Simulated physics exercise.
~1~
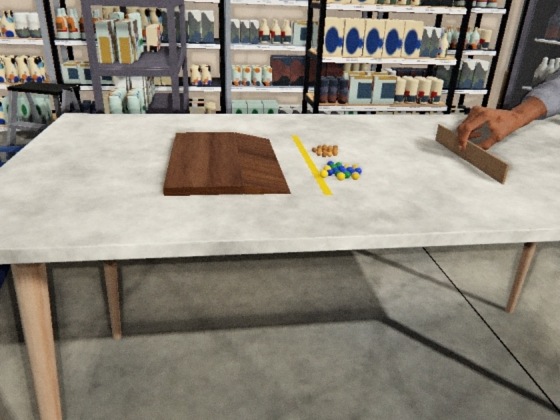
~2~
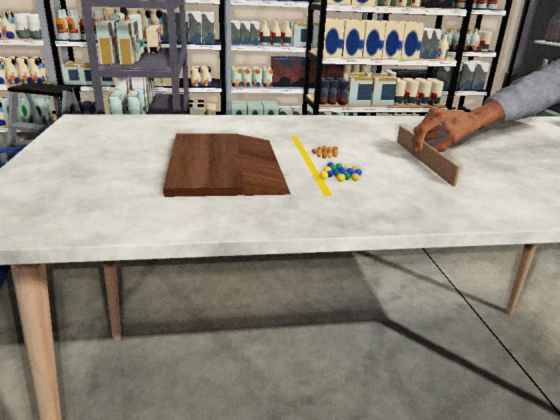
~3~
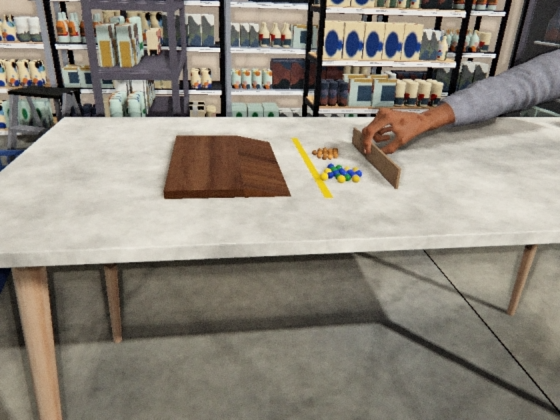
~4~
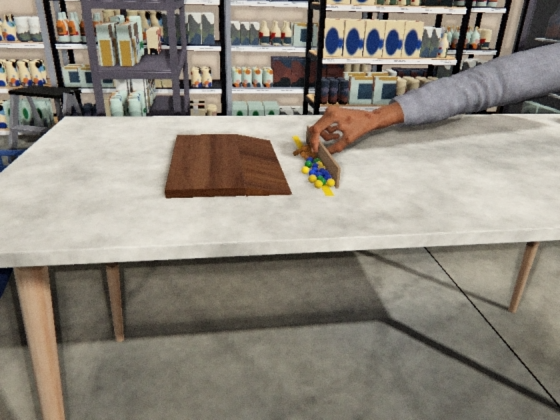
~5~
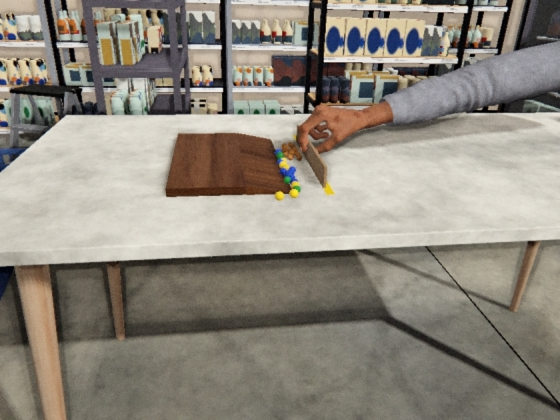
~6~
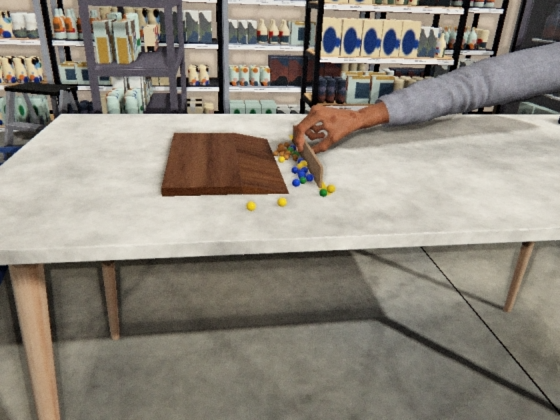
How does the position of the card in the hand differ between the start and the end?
At the start the card is held upright near the right side of the table, well away from the loose pieces. By the end it is farther left, standing at the yellow tape close to the wooden ramp.
